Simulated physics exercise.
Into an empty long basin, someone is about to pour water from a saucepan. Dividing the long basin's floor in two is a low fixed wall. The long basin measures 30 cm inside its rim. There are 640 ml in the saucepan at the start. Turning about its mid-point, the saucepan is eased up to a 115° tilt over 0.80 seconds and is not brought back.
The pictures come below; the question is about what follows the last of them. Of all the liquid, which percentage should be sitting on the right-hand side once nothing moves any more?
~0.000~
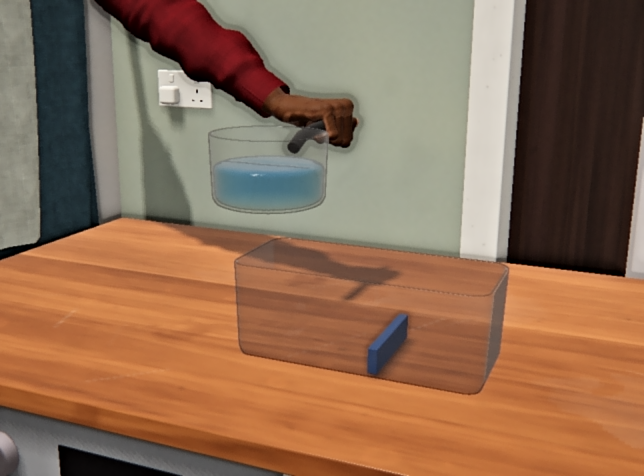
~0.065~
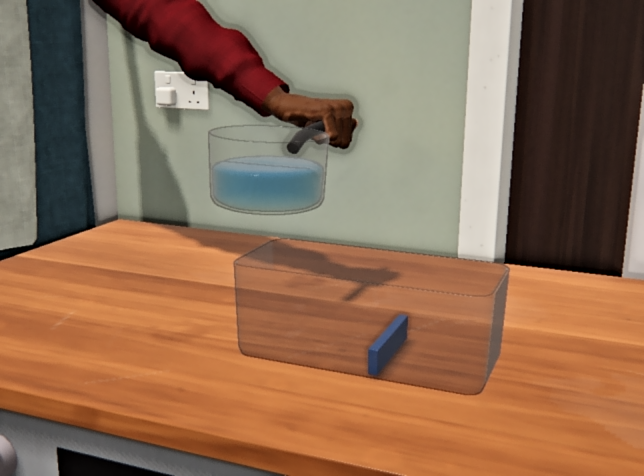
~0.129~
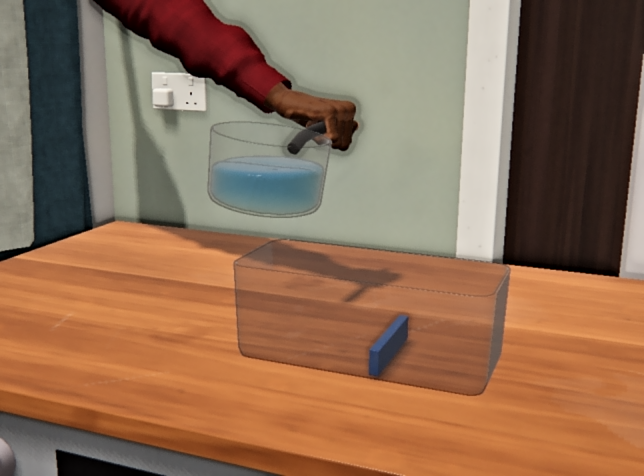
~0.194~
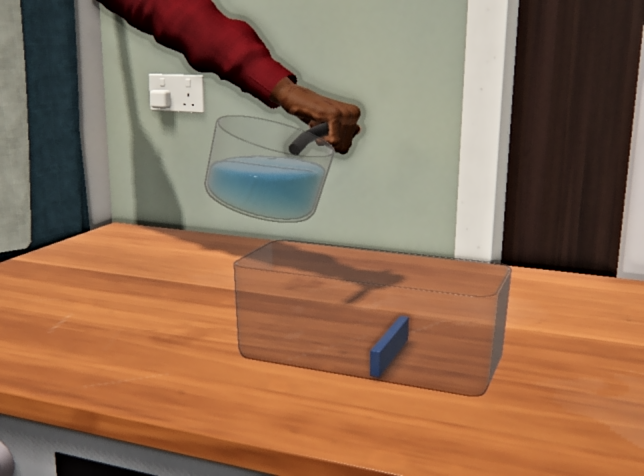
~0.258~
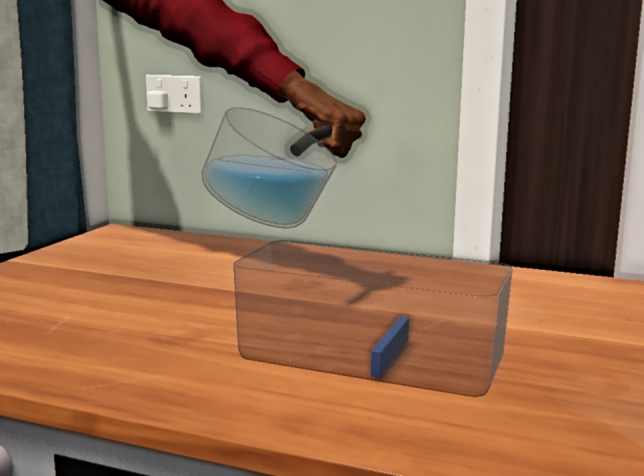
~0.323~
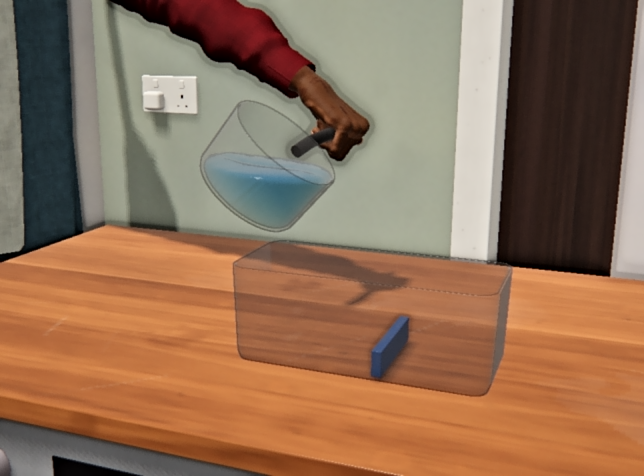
Around 17 per cent should be sitting there.
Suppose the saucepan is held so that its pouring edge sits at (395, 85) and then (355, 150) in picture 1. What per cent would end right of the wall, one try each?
Respectively 70 and 30 %.
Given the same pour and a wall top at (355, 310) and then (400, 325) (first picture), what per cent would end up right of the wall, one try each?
Around 30 and 10 percent, in that order.
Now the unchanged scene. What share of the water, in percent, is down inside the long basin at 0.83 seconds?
Roughly 86 per cent.
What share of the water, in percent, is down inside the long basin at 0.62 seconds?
Near 44 in a hundred.
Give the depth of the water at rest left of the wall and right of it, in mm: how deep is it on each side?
Left part about 24 mm deep, right part about 8 mm deep.
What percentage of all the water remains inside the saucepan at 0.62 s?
About 30 per cent.
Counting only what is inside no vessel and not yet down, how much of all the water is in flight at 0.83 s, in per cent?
It comes to some 9 percent of the total.
After 0.62 s the tilt is 101° and 30 per cent is still to pour, 45 is left of the wall and 0 right of it.
After 0.83 s the tilt is 115° and 4 per cent is still to pour, 79 is left of the wall and 8 right of it.
After 1.06 s the tilt is 115° and 0 per cent is still to pour, 83 is left of the wall and 16 right of it.
After 1.30 s the tilt is 115° and 0 per cent is still to pour, 82 is left of the wall and 17 right of it.
In the end 82 per cent lies left of the wall, 17 right of it and 1 outside.
